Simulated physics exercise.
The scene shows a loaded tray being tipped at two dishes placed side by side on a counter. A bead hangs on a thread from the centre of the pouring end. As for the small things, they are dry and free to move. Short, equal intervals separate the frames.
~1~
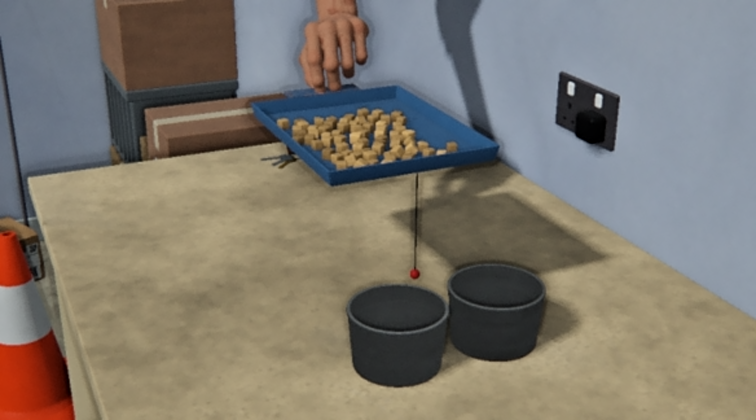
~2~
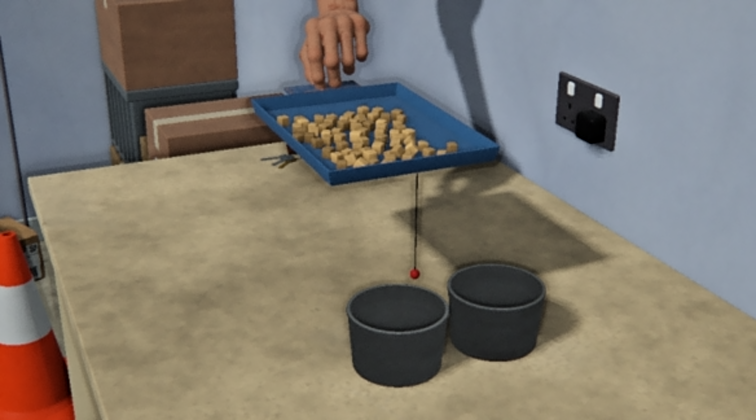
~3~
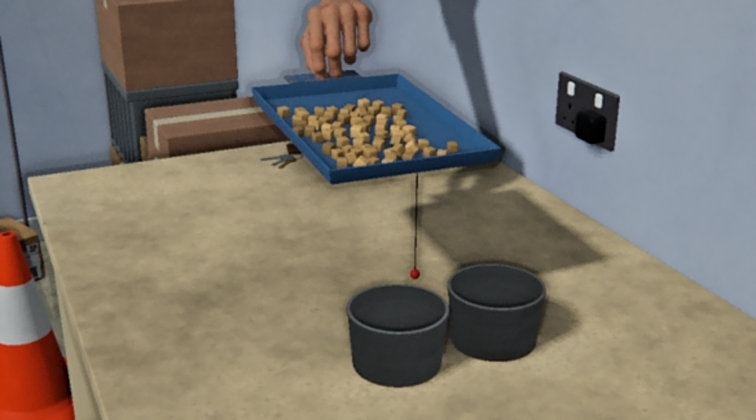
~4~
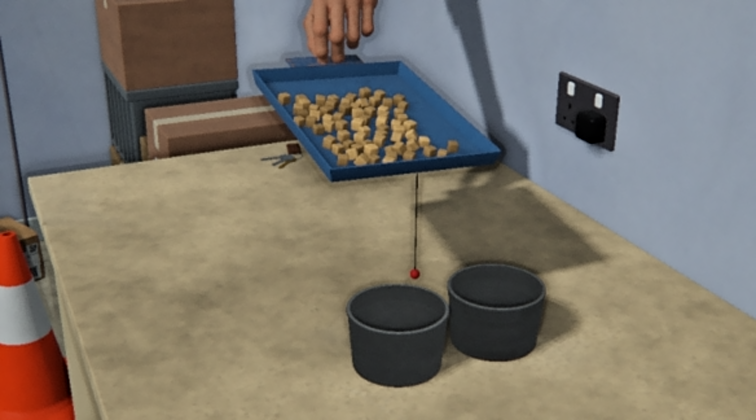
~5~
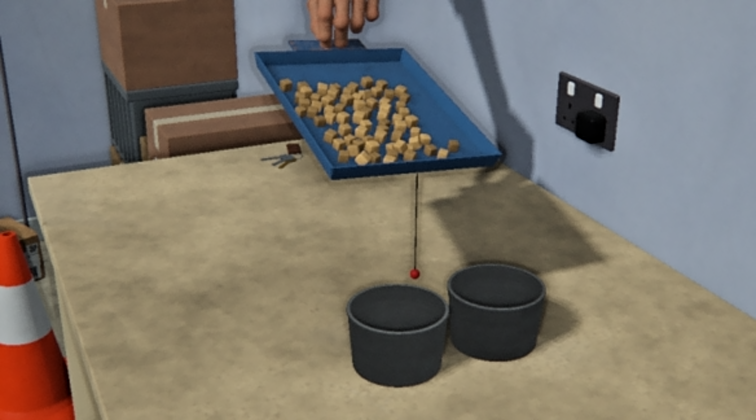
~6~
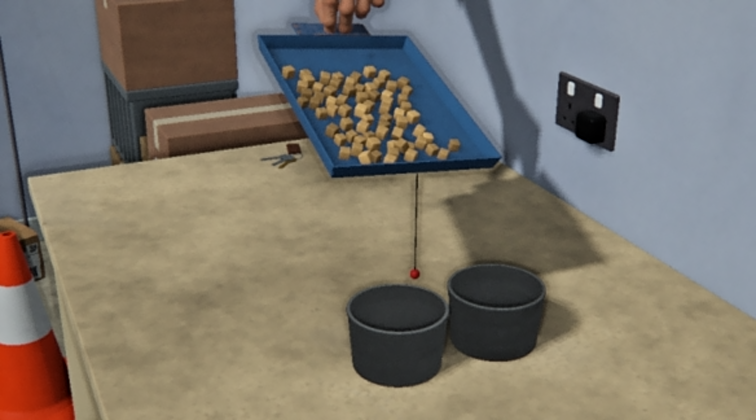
On a worktop, a hand raising the back of a blue tray of small wooden cubes, tilting it toward two dark dishes.
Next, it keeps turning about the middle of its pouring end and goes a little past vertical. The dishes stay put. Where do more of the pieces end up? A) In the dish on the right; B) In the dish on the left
Answer: A.
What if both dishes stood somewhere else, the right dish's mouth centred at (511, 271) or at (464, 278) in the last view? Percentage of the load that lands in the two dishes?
Roughly 30 % and then 30 %.
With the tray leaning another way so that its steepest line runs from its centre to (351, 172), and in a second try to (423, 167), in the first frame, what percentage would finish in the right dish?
About 0 % and 30 %.
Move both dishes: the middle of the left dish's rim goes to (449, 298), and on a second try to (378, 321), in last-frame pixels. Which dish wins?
Results - the dish on the left side first, the dish on the right side second.
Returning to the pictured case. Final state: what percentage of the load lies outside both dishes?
30 per cent.
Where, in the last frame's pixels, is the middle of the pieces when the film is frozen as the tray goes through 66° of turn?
(433, 140).
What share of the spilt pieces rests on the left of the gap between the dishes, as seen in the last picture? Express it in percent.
0 %, near enough.
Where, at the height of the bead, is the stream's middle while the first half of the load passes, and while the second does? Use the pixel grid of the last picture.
I'd say close to (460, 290) at first and close to (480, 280) later on.
Soon, tray tipped steeply; nearly all on the tray; a stray few outside both; a stray few in the air.
A while on, tray tipped past a quarter turn; about half on the tray; a small part in the right dish; a small part outside both; about a third in the air.
Towards the end, tray tipped past a quarter turn; a small part in the left dish; about half in the right dish; about a third outside both.
Finally, tray tipped past a quarter turn; a small part in the left dish; about half in the right dish; about a third outside both.
